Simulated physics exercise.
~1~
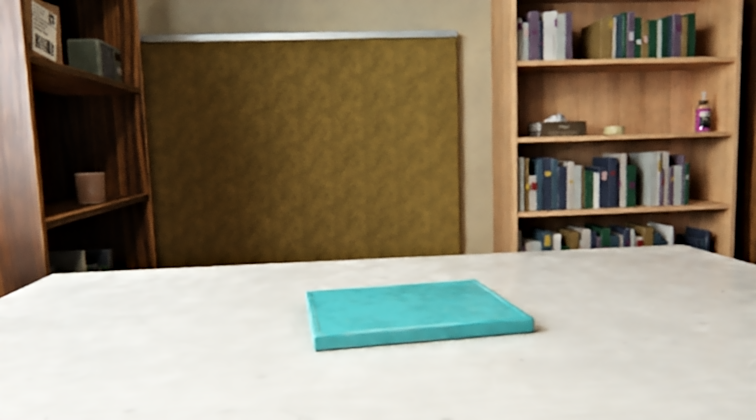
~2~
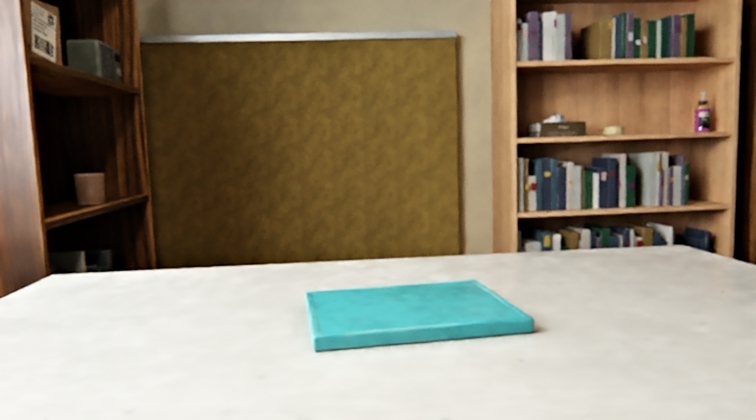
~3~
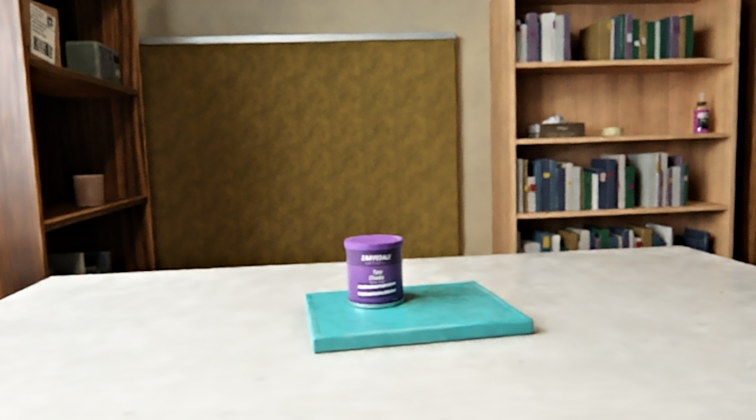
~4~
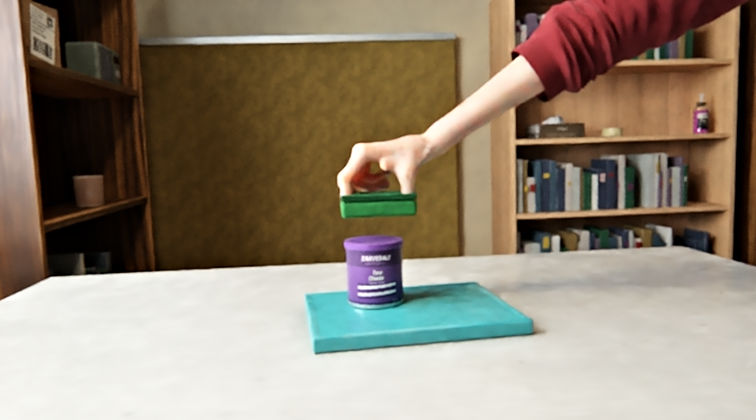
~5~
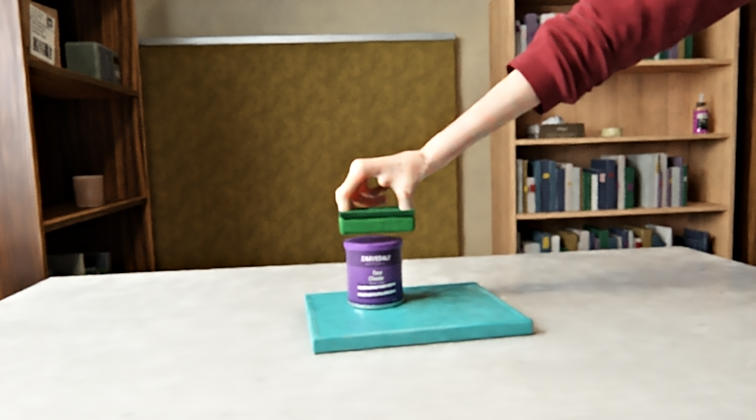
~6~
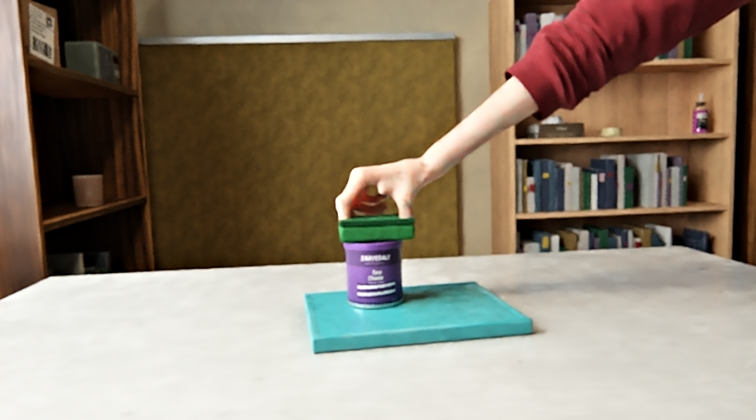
A hand in a dark red sleeve reaches in from the right and lowers a green sponge onto a purple pot, still gripping it. The pot, absent at first, stands on a flat turquoise slab near the middle of a pale table. The steady camera looks slightly down across the tabletop toward a brown board between a dark shelf at left and a lighter bookcase at right.
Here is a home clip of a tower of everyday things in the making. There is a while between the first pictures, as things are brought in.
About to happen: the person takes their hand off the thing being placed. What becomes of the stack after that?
The stack stays standing.
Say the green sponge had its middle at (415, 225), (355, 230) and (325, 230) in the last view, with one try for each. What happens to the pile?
Attempt one, the pile falls over; attempt two, it survives; attempt three, it falls over.
Then, 0.20 s after the last picture, nothing has stirred.
Then, 0.50 s after the last picture, green sponge resting near (376, 228).
At rest, all 3 in place. Seen from the same camera at the end, green sponge near (376, 228). The pile keeps its balance.
